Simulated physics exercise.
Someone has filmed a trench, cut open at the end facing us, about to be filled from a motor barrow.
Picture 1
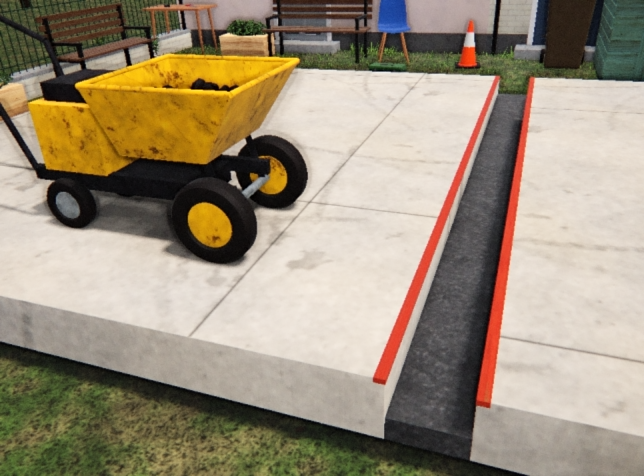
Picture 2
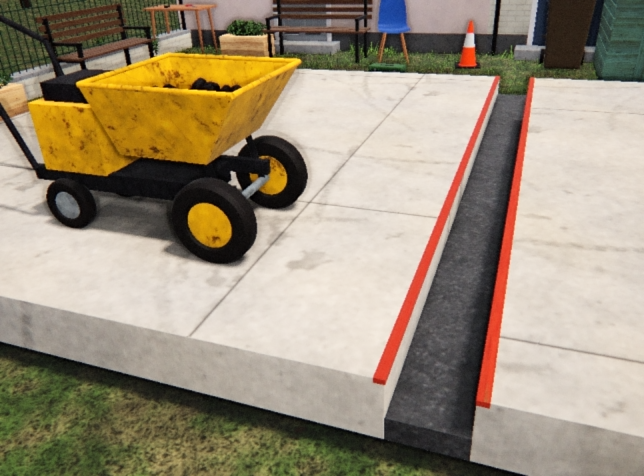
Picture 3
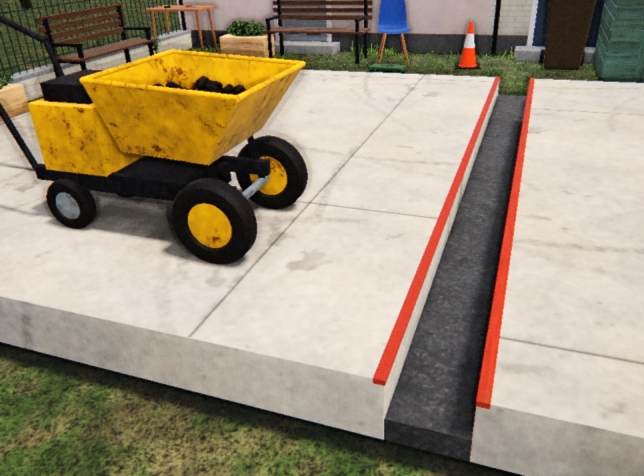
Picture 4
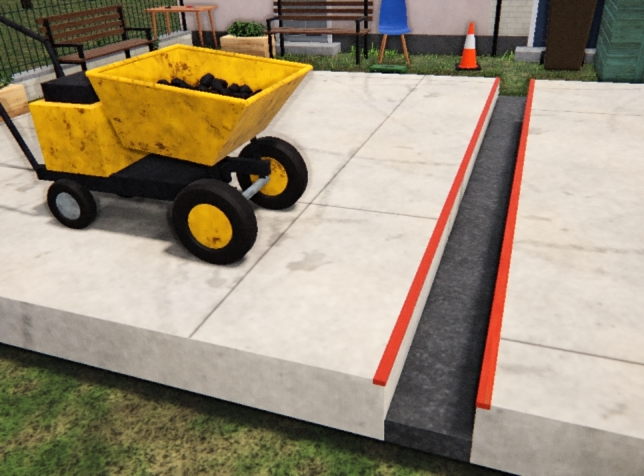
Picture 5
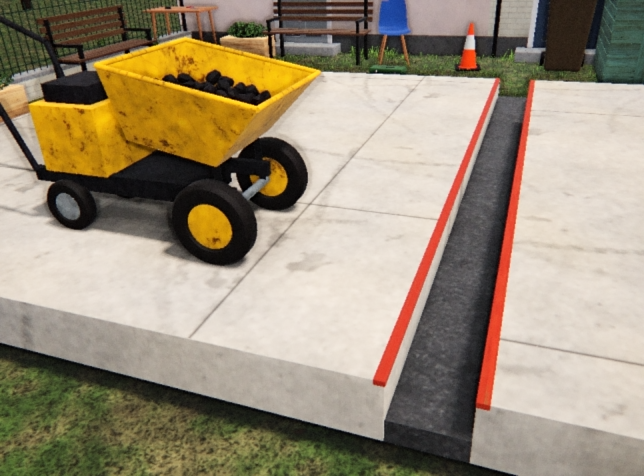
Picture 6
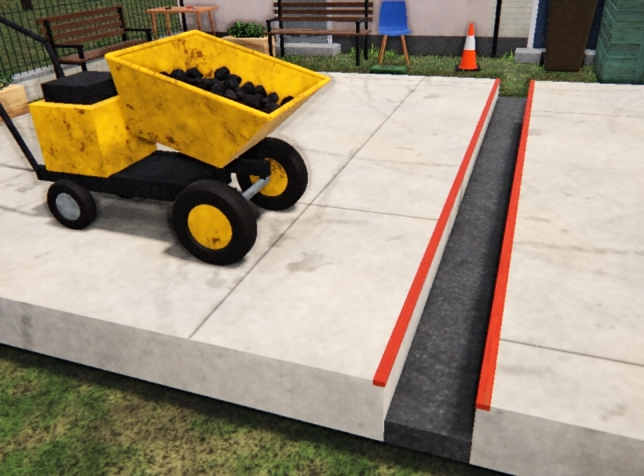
The yellow skip of a motor barrow sat level at first, then tilted gradually toward the trench on the right, bringing its black lumps into clearer view while the wheels stayed put on the concrete.
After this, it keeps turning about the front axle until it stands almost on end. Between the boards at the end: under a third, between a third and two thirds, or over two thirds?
In the trench: Less than a third.
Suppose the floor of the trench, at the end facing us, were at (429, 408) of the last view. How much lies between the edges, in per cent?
About 20 per cent.
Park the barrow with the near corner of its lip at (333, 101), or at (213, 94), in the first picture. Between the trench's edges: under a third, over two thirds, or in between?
In turn: Above two thirds; less than a third.
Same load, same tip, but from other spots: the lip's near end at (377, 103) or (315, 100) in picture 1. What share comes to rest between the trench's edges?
The first gives 20 %, the second 90 %.
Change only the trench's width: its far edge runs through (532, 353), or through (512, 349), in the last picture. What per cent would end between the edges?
First some 20, then 20 per cent.
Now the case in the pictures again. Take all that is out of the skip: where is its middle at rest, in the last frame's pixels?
Roughly at (408, 246).
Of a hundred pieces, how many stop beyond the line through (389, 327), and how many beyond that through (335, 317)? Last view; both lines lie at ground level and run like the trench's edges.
Near 20 % and 60 %.
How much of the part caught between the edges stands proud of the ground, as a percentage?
Close to 0 per cent.
Soon after the last picture, skip tipped steeply; all in the skip.
A little later, skip tipped right over; nearly all in the skip; a small part short of the trench; a stray few falling.
Later still, skip tipped right over; about a third in the skip; about half short of the trench; about a quarter in or heaped over the trench.
By the end, skip tipped right over; about a third in the skip; about half short of the trench; about a quarter in or heaped over the trench; none beyond it.
